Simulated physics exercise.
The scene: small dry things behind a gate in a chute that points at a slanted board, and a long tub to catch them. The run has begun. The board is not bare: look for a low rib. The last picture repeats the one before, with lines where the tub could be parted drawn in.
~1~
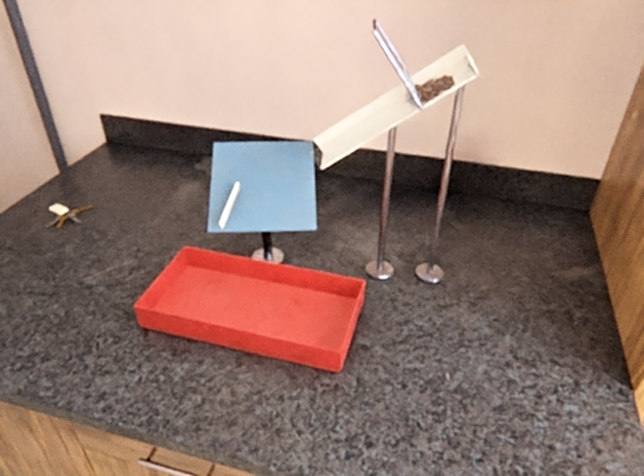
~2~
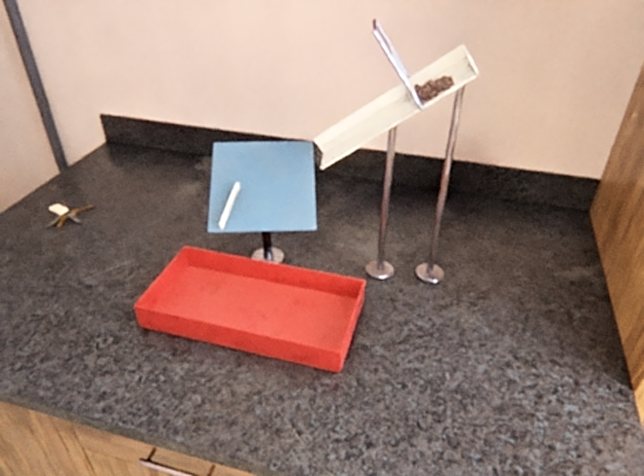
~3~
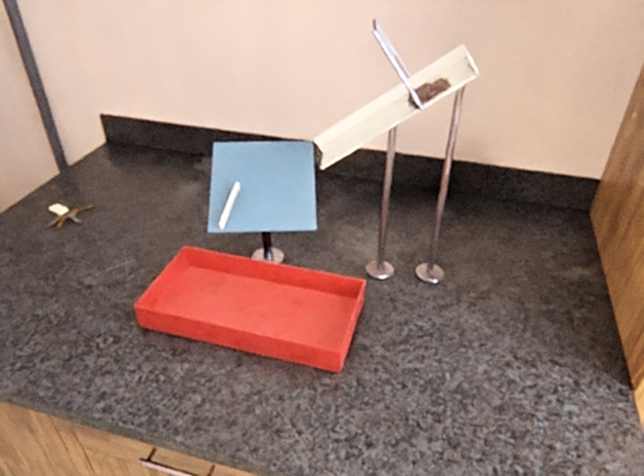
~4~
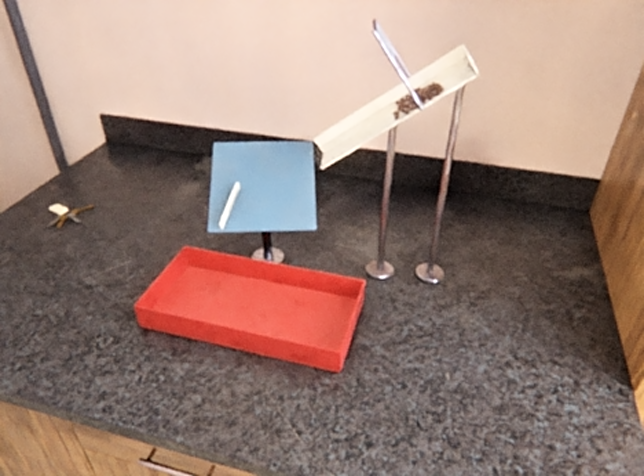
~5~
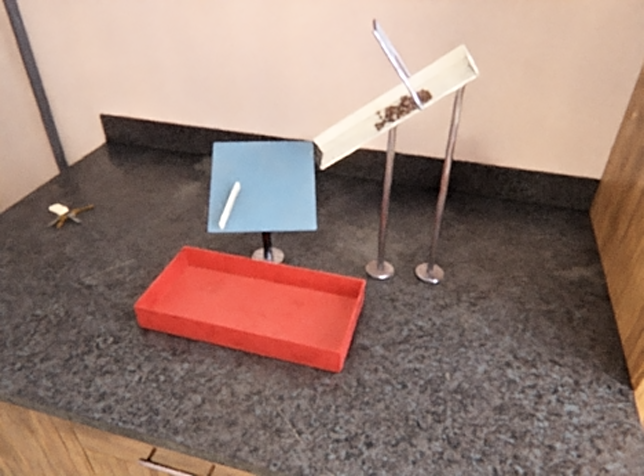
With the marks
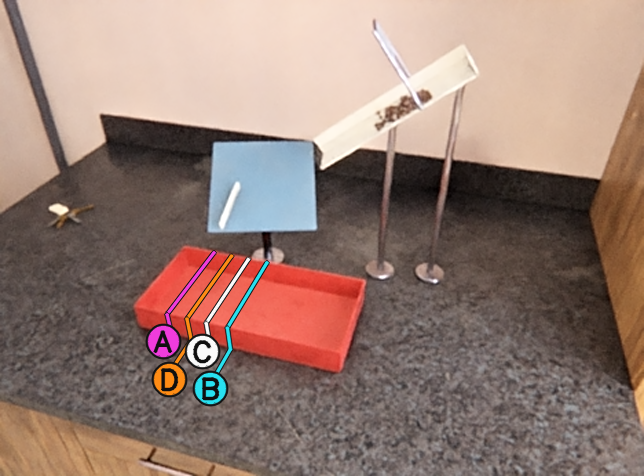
Small brown pieces bunched at a thin upright gate in a cream sloping chute slide a short way down to the left, spreading out slightly, while the blue board with its white rib and the empty red tub stay still.
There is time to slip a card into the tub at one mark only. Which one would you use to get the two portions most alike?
Take C.
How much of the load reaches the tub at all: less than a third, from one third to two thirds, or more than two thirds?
About that: More than two thirds.
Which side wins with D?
The right side.
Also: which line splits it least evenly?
The answer is A.
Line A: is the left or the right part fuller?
More lands on the right.
On the marked copy, line A crosses the front rim at (167, 313); line B crosses the front rim at (227, 327); line C crosses the front rim at (206, 322); line D crosses the front rim at (187, 318).
With A, of what is caught, a stray few on the left of the divider, nearly all on the right.
With B, of what is caught, most on the left of the divider, about a quarter on the right.
With C, of what is caught, about half on the left of the divider, about half on the right.
With D, of what is caught, about a quarter on the left of the divider, most on the right.
